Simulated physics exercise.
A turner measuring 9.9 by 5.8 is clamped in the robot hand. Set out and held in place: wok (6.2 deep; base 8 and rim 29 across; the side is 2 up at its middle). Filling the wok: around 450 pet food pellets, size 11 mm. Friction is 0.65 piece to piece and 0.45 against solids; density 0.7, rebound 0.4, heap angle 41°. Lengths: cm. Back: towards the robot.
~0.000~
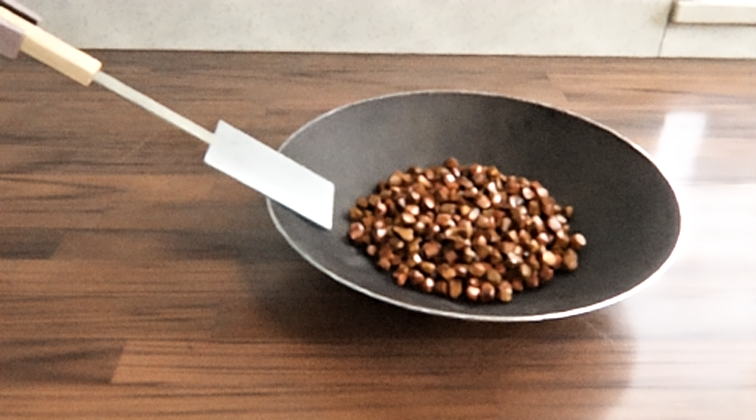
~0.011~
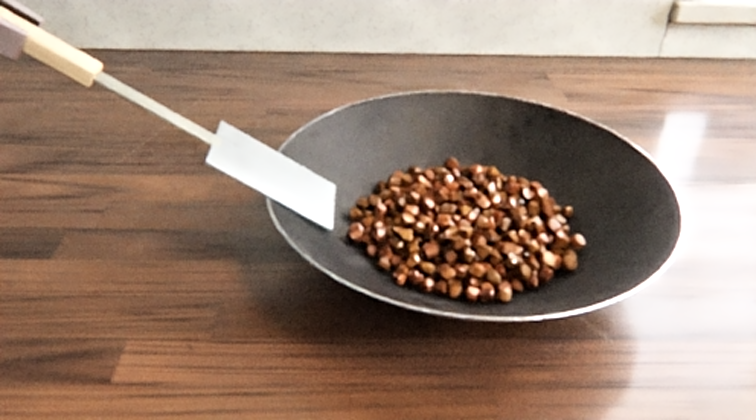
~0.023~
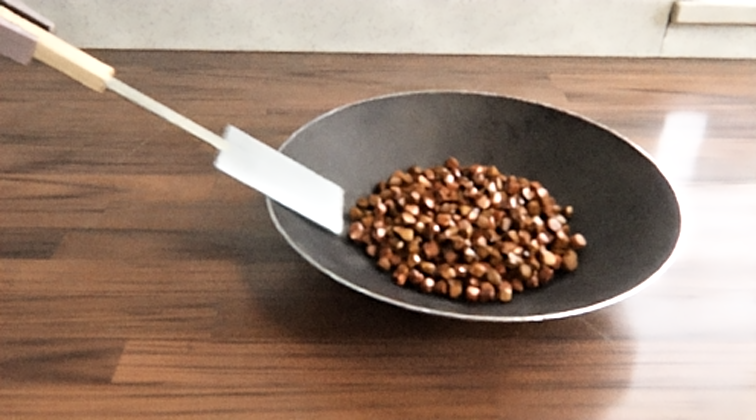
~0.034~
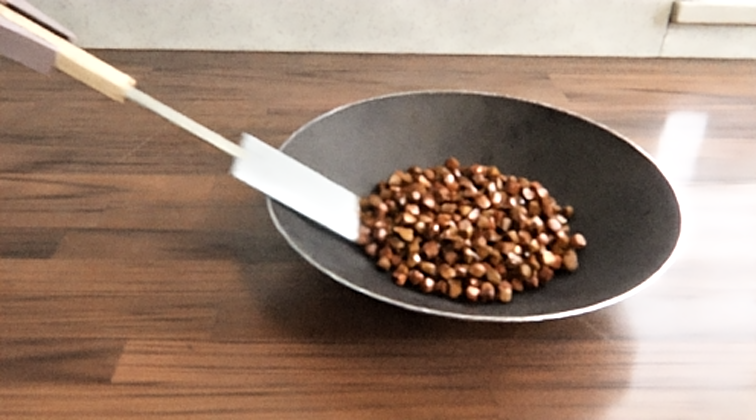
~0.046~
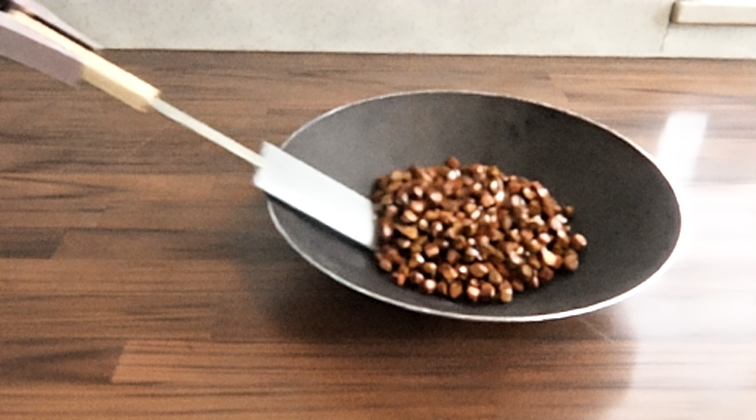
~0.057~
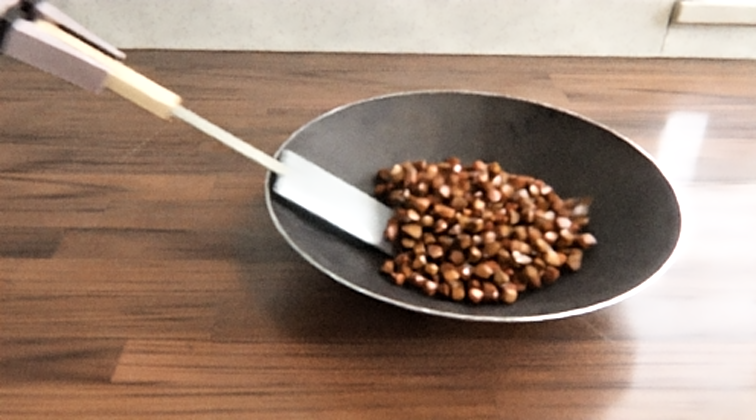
On a wood-grain countertop, a dark wok holds a heap of small brown pellets, with a pale turner resting over its left rim. The turner, held from the upper left, barely moves at first, then slides right and slightly down into the wok. Its edge meets the heap and nudges the pellets a little rightward.
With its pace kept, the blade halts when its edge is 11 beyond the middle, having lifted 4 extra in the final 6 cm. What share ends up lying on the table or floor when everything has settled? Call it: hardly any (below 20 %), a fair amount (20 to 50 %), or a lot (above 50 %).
A fair amount.
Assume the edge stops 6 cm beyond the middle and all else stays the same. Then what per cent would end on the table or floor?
Estimate: Approx. 10 %.
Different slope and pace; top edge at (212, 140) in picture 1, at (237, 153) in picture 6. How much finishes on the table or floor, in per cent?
20 per cent.
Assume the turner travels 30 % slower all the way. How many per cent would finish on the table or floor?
The share on the table or floor would be about 35 percent.
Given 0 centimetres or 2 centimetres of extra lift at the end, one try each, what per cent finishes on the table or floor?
Close to 35 and 40 percent respectively.
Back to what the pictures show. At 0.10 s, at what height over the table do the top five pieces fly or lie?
They are near 8 cm up.
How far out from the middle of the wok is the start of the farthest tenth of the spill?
About 70 cm.
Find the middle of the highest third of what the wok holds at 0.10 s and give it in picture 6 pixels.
Around (514, 199).
After 0.10 s, sloping 34°, highest piece 9 above the table; 448 in the wok, 2 on the blade or in flight.
After 0.15 s, sloping 34°, highest piece 11 above the table; 443 in the wok, 7 on the blade or in flight.
After 0.37 s, sloping 34°, highest piece 31 above the table; 300 in the wok, 75 on the table or floor, 75 on the blade or in flight.
After 1.42 s, sloping 34°, highest piece 7 above the table; 300 in the wok, 150 on the table or floor.
At rest, 300 in the wok, 150 on the table or floor. That is 33 % on the table or floor.
